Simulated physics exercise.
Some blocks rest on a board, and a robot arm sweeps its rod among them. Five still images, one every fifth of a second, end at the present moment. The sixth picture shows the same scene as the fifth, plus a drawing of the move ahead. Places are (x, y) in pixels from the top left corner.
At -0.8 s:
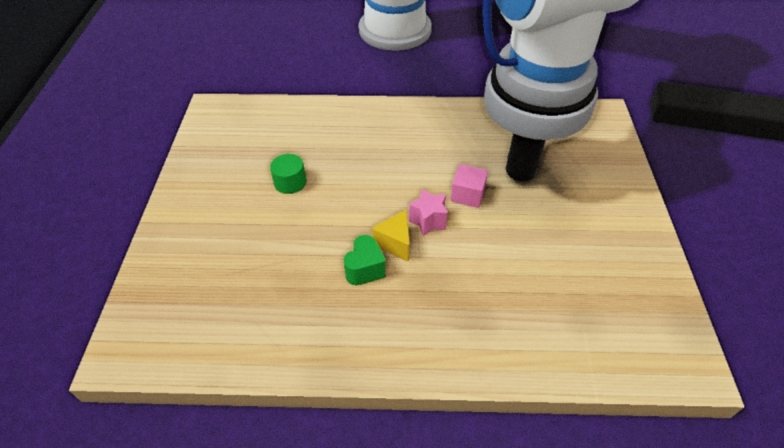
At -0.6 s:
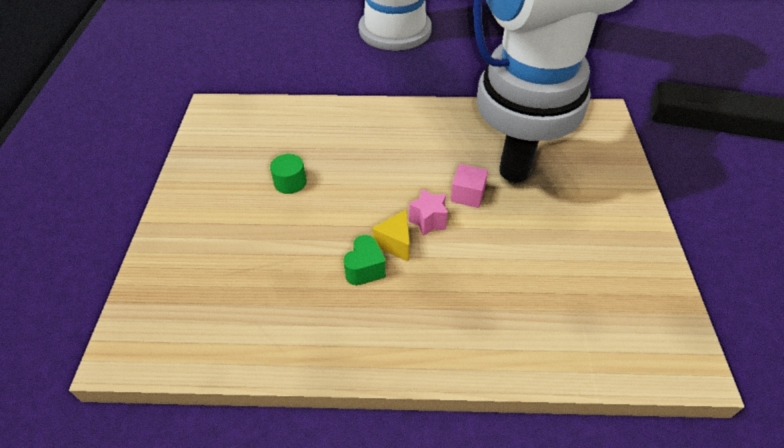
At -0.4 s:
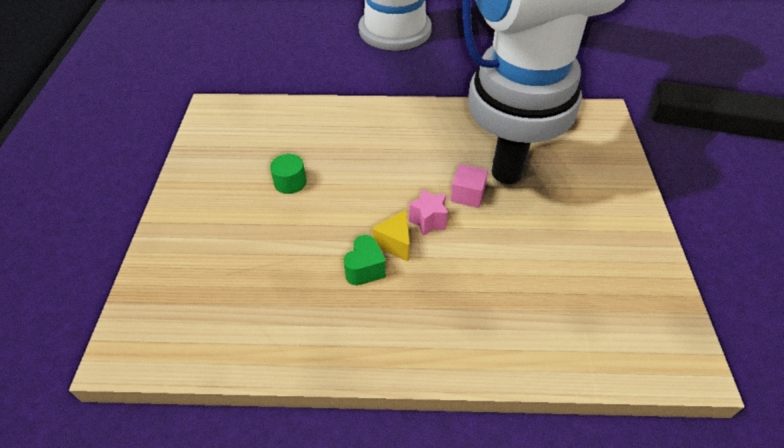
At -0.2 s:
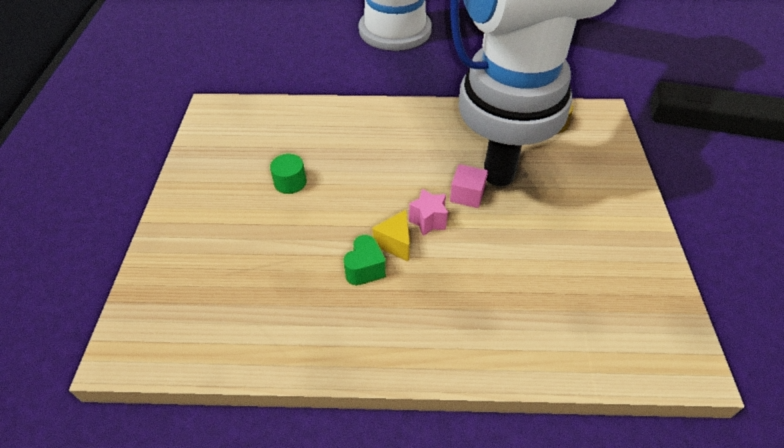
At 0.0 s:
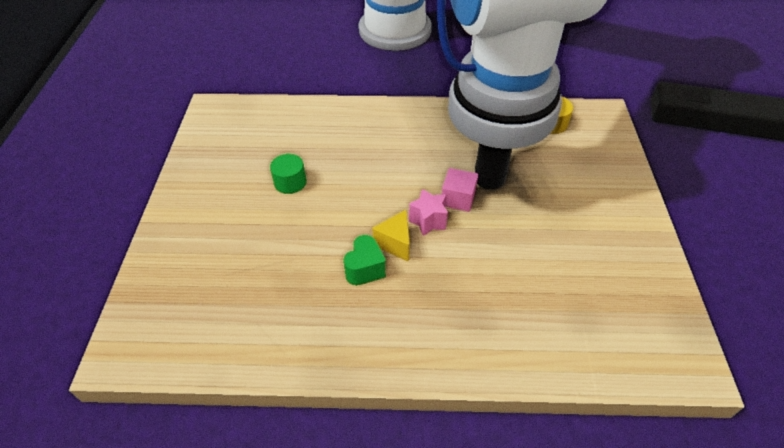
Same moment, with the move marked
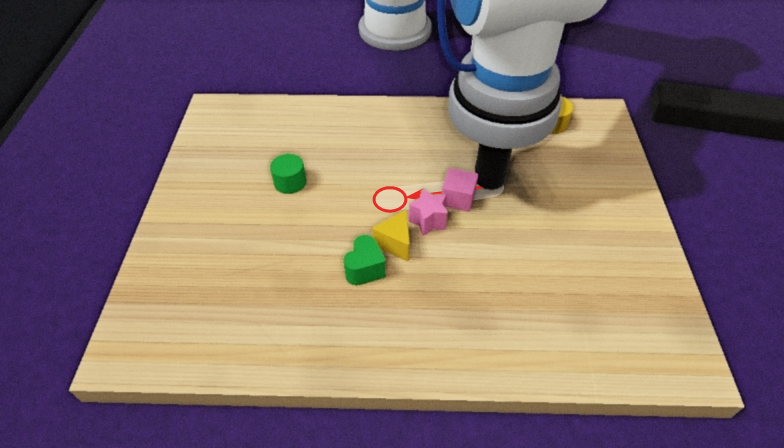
The robot arm's black rod moves left and nudges the pink square block slightly left.
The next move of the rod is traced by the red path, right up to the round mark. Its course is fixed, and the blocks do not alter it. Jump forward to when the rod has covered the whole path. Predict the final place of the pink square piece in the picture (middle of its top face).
It is going to be at (417, 202).
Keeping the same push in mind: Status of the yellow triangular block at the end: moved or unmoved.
Moved away.
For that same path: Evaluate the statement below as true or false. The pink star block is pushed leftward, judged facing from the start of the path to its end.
The statement is true.
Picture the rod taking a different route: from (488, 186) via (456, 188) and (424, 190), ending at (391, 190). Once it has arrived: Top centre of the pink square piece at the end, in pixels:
In the picture, it is at (419, 195).
The drawn path runs from (488, 186) to (390, 199).
The first path, step by step. One third of the way, rod at (457, 184); yellow triangular block at (392, 230), turned 15° anticlockwise; pink star block at (416, 214), turned 20° clockwise; pink square piece at (433, 191), turned 30° anticlockwise.
Two thirds of the way, rod at (423, 189); green heart-shaped block at (361, 254), turned 15° anticlockwise; yellow triangular block at (385, 235); pink star block at (416, 228), turned 40° clockwise; pink square piece at (420, 201), turned 100° anticlockwise.
At the end, rod at (390, 193); green heart-shaped block at (361, 254), turned 15° anticlockwise; yellow triangular block at (385, 235); pink star block at (417, 229), turned 40° clockwise; pink square piece at (417, 202), turned 120° anticlockwise.
